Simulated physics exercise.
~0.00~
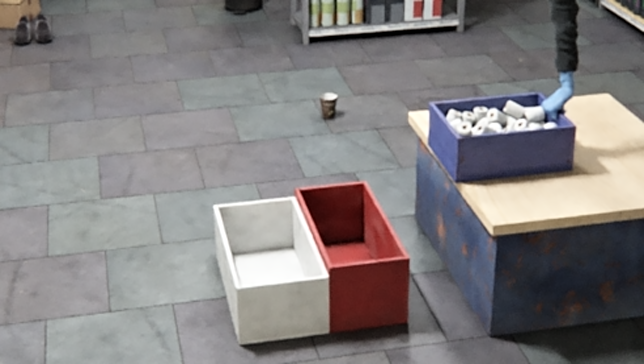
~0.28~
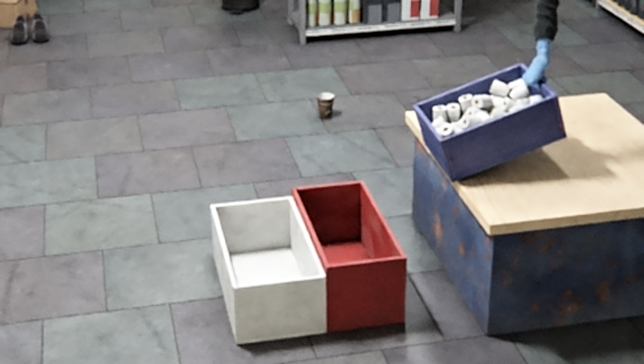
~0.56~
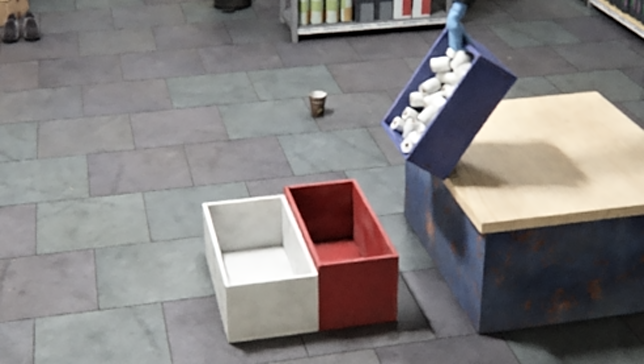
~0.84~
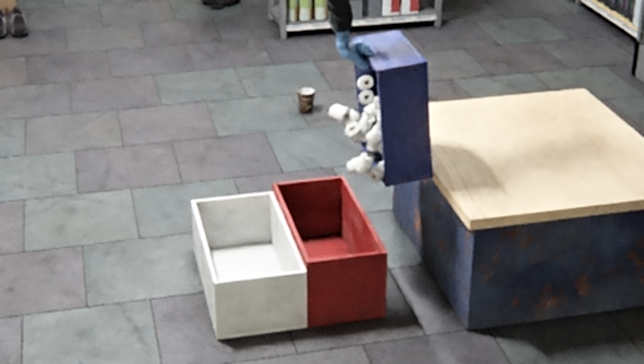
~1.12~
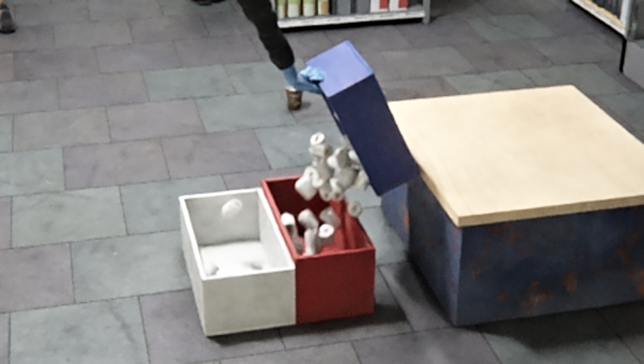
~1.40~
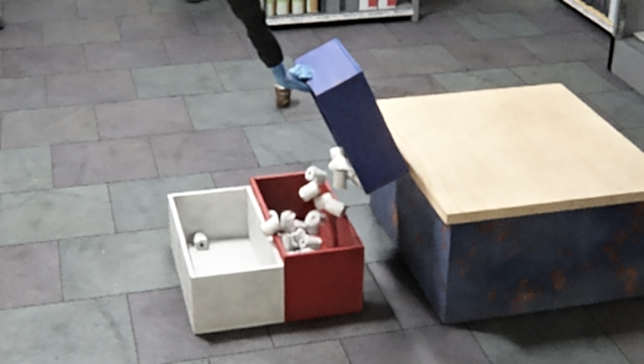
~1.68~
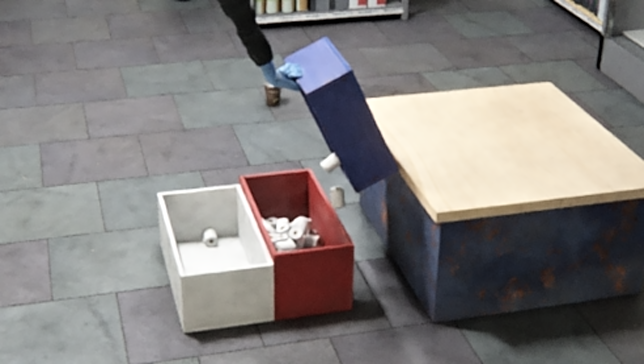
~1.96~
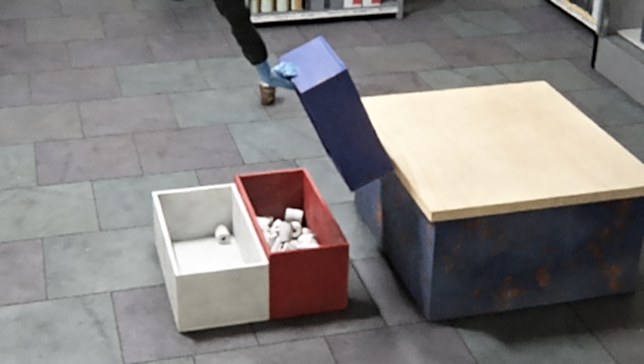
The clip opens on a blue crate full of white paper rolls on a wooden-topped bench, with an empty red trough and an empty white tote side by side on the floor to its left. A blue-gloved hand tips the crate leftward over the bench's edge, and the rolls slide toward its lower side. As it turns past upright, rolls spill out in a cluster. Most tumble into the red trough, while a few fly into the white tote. The stream thins to the last few rolls. Finally the crate hangs tilted, mouth down, with a pile in the trough and little in the tote.
